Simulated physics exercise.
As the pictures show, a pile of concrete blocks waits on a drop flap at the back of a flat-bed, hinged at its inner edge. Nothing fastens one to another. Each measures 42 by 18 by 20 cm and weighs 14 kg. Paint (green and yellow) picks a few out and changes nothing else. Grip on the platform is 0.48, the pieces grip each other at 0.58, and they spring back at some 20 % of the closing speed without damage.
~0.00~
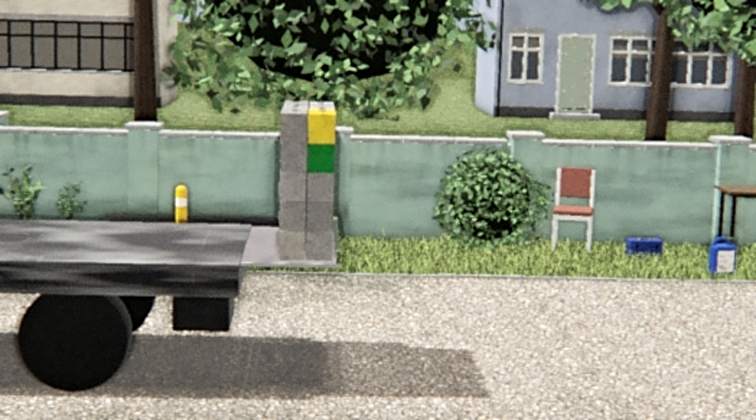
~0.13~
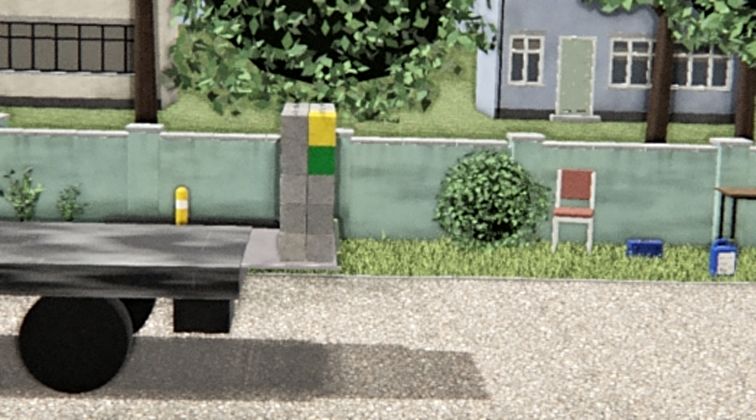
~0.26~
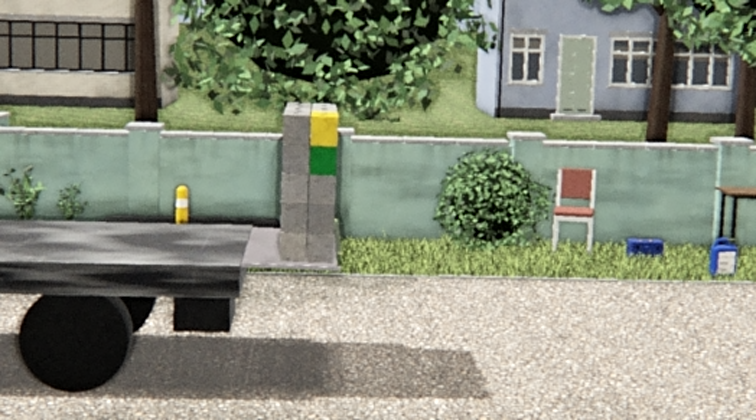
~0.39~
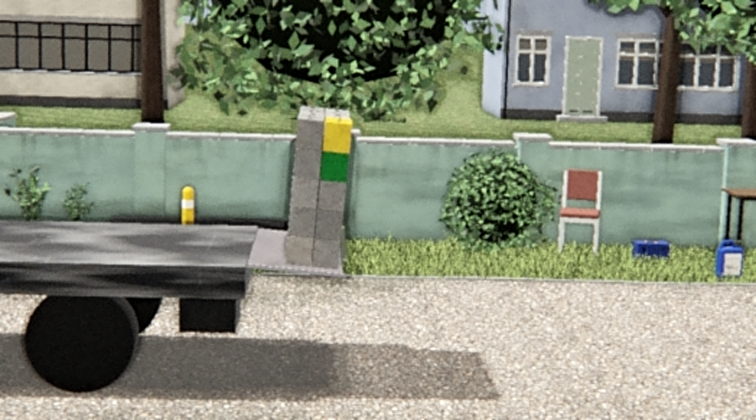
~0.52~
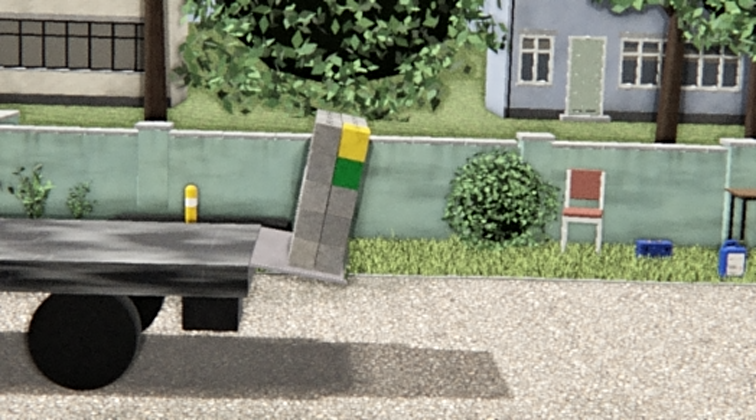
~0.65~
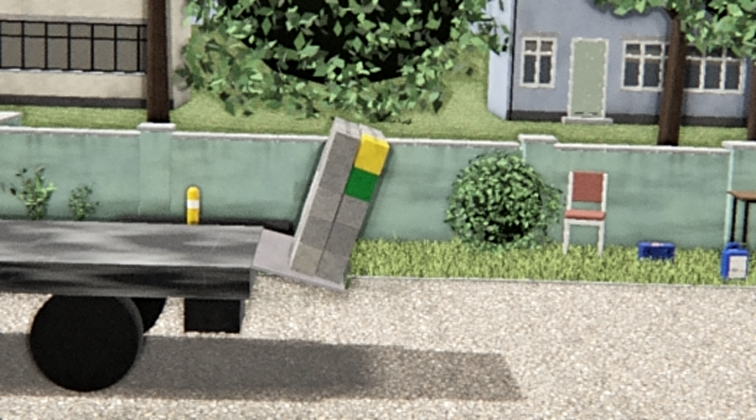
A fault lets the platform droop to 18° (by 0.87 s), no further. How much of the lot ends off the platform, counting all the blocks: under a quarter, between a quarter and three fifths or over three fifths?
The part is over three fifths.
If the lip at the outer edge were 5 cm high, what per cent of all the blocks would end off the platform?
In that case 70 per cent.
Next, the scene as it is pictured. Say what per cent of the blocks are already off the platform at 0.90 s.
At that moment 30 per cent.
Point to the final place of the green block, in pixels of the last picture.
Around (469, 373).
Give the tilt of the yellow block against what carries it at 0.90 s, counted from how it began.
About 20°.
After 0.90 s, slope 18°; 9 of the 30 blocks off the platform; green block 22° from how it stood; yellow block 22° from how it stood.
After 1.24 s, slope 18°; 21 of the 30 blocks off the platform; green block on its side; yellow block on its side.
In the end (1.9 s), slope 18°; 21 of the 30 blocks off the platform; yellow block on its side; green block on its side. That is 70 per cent. From the last view, middles, yellow block near (532, 377), green block near (469, 373).
